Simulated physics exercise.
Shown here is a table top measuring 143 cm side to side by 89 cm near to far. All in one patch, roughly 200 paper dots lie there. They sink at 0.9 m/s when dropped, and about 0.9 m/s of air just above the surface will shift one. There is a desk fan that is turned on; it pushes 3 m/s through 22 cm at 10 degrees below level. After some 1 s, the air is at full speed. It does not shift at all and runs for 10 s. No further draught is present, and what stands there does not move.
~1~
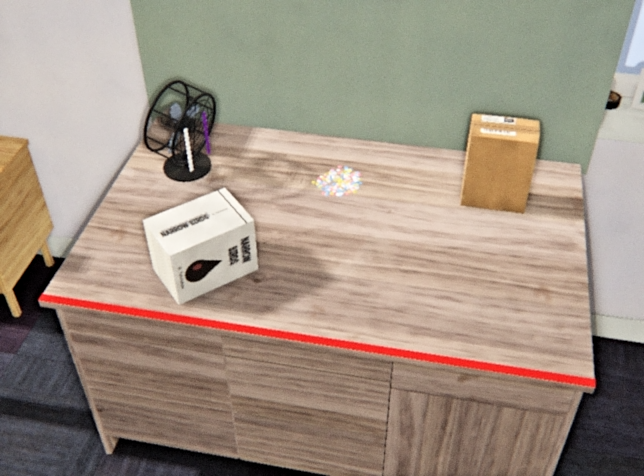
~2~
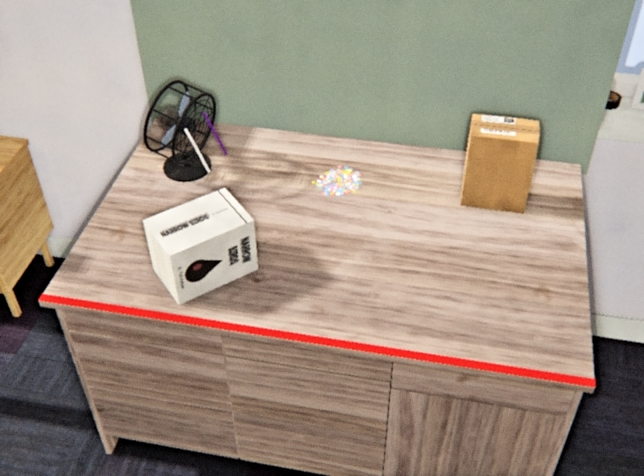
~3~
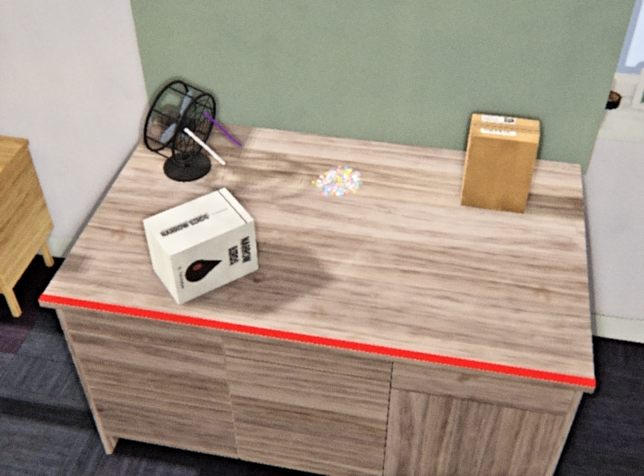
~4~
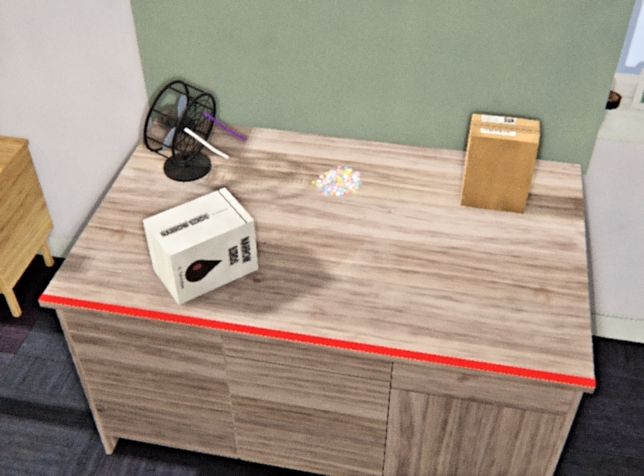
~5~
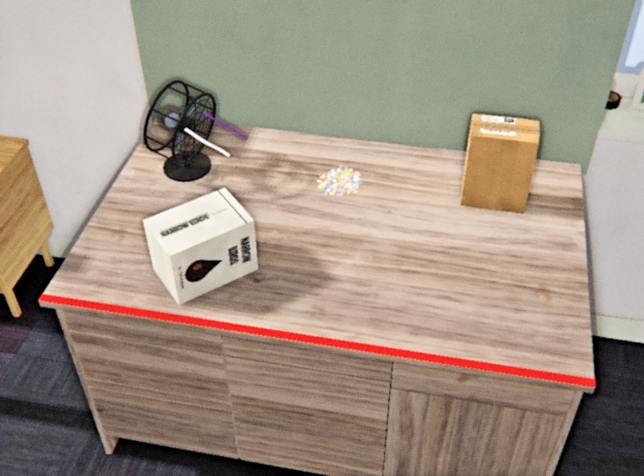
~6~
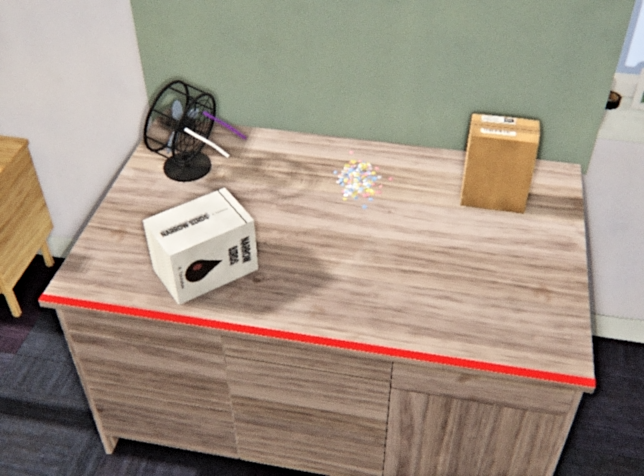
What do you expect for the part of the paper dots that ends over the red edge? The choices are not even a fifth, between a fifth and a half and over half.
I'd say under one fifth end up on the far side of the red edge.
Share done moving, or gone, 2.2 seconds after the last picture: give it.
I reckon around 80 per cent.
Then, 1.0 s after the last picture, 0 % are over the red edge; the middle of those still in play is near (498, 157); 9 % have settled or left.
Then, 2.2 s after the last picture, 0 % are over the red edge; the middle of those still in play is near (464, 153); 84 % have settled or left.
Then, 4.6 s after the last picture, 0 % are over the red edge; the middle of those still in play is near (462, 153); 87 % have settled or left.
Then, 9.1 s after the last picture, at the end, 0 % are over the red edge; the middle of those still in play is near (462, 153).
